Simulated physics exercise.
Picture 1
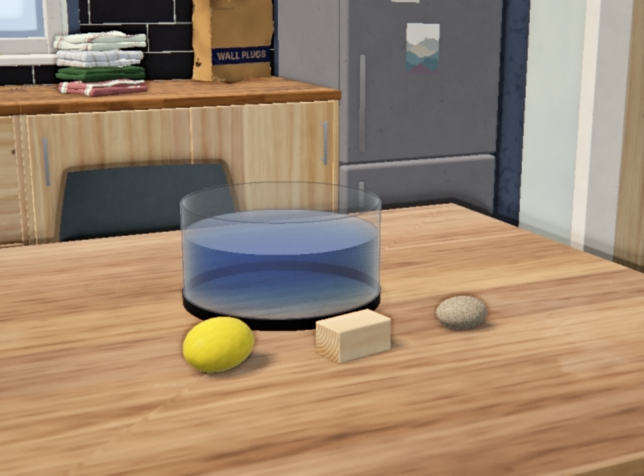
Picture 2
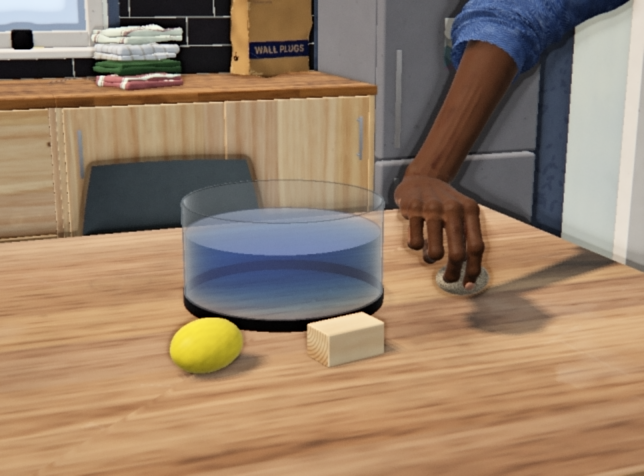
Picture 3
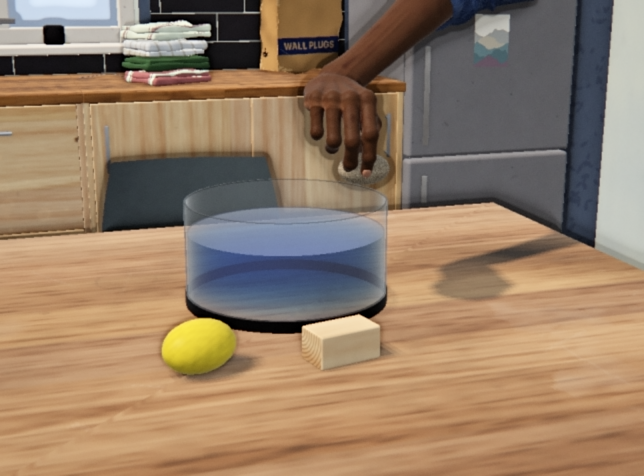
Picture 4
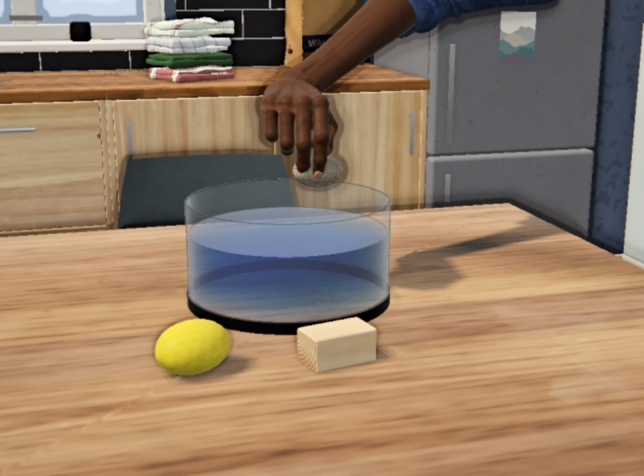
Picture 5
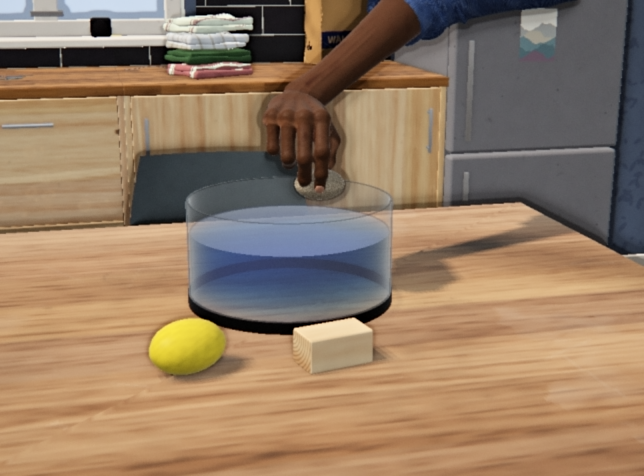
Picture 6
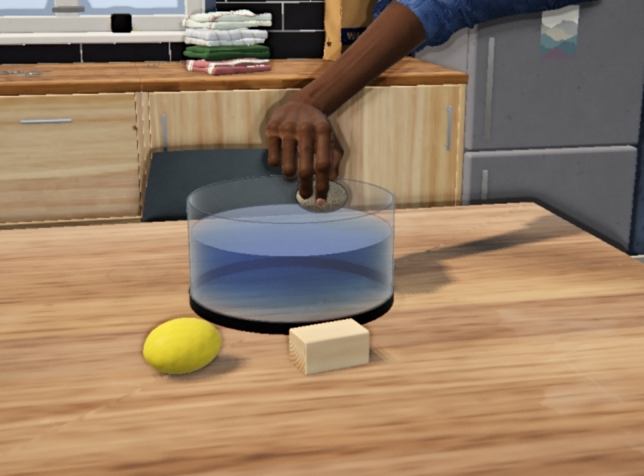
A hand lifts the stone beside a wooden block and lowers it over blue water.
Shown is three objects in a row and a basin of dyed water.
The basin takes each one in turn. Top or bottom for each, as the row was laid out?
Starting at the left, it rides the liquid, then it rides the liquid, then it drops under.
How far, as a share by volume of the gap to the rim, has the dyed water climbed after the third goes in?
I'd say around 14 in a hundred.
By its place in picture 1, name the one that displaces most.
It has to be the far-left piece.
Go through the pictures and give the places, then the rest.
The first frame shows the row from the left; lemon (219, 345); wooden block (354, 336); stone (462, 313).
The second frame shows a hand picks up the stone; stone (463, 278); wooden block (346, 339).
In the third frame, it is carried over; stone (364, 168); lemon (199, 346).
In the fourth frame, it is above the basin; stone (318, 170); wooden block (337, 345).
The fifth frame shows it comes down; stone (320, 184); lemon (188, 346).
In the sixth frame, it is just over the surface; lemon (183, 346); wooden block (329, 346); stone (322, 196).
A moment on, the stone drops to the bottom.
Further on, the wooden block stays afloat.
When it is over, the lemon stays afloat; afloat, lemon and wooden block.
